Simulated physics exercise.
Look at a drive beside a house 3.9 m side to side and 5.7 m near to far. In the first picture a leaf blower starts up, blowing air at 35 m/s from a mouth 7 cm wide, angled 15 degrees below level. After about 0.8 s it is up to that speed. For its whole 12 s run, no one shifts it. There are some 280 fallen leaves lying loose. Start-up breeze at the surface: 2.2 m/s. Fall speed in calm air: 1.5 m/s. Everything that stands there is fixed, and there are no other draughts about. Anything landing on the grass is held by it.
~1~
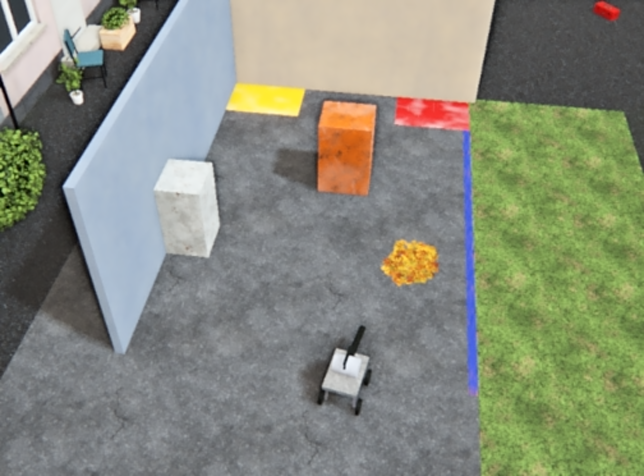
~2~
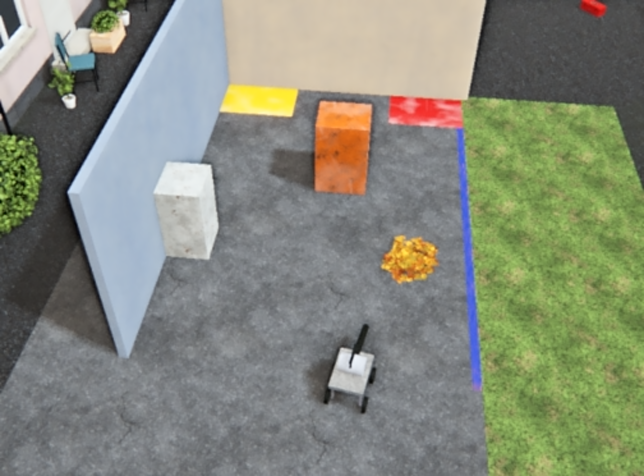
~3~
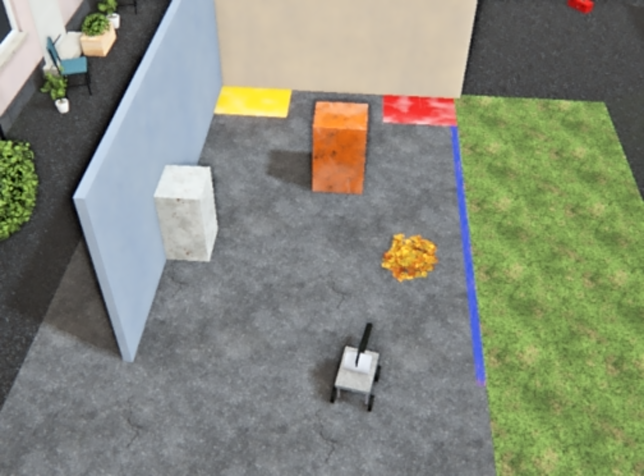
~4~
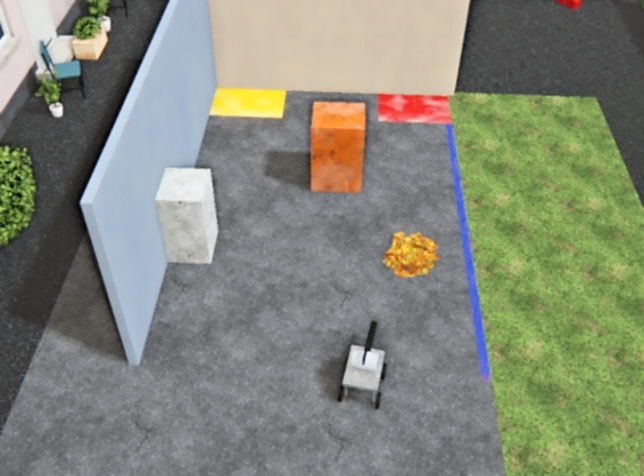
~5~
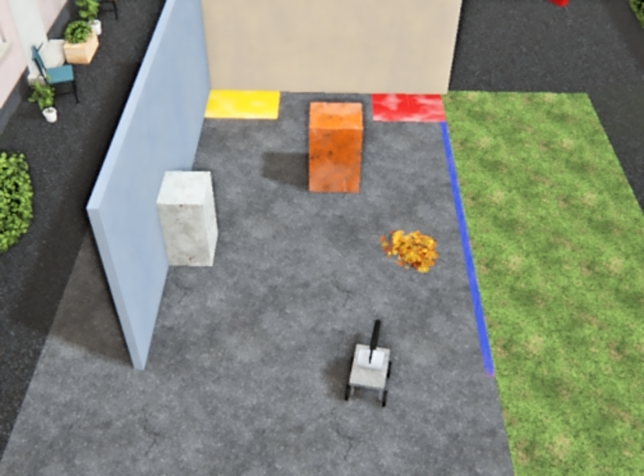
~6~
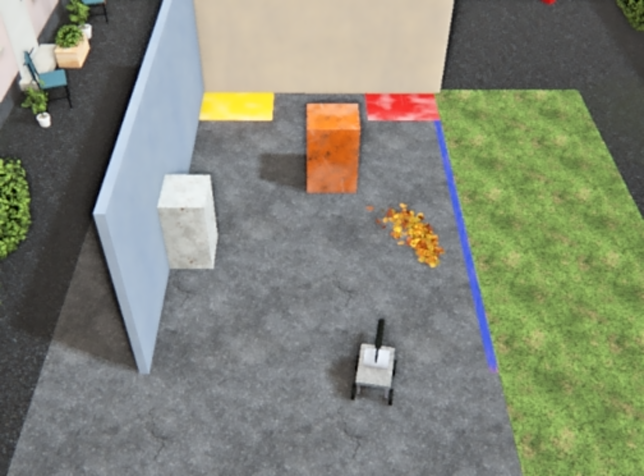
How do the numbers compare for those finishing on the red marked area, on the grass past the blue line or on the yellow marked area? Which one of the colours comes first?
The biggest group is at blue.
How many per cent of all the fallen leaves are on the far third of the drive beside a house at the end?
Roughly 15 in a hundred.
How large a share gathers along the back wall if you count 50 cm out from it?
Share: Around 10 percent.
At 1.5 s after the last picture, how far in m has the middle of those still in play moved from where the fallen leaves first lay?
Around 2.0 m away.
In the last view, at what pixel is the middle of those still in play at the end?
(452, 165).
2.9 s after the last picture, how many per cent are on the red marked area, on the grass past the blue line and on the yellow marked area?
I'd put it at roughly 15 percent on red, 50 percent on blue and 0 percent on yellow.
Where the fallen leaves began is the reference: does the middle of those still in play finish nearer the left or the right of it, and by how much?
The middle ends up further rightward, approx. 0.8 m.
Then, 1.5 s after the last picture, 0 % are on the yellow marked area, 38 % on the grass past the blue line and 2 % on the red marked area; the middle of those still in play is near (451, 166); 66 % have settled or left.
Then, 2.9 s after the last picture, 0 % are on the yellow marked area, 45 % on the grass past the blue line and 14 % on the red marked area; the middle of those still in play is near (452, 166); 83 % have settled or left.
Then, 5.7 s after the last picture, 0 % are on the yellow marked area, 47 % on the grass past the blue line and 14 % on the red marked area; the middle of those still in play is near (452, 165); 88 % have settled or left.
Then, 11.1 s after the last picture, at the end, 0 % are on the yellow marked area, 48 % on the grass past the blue line and 13 % on the red marked area; the middle of those still in play is near (452, 165).
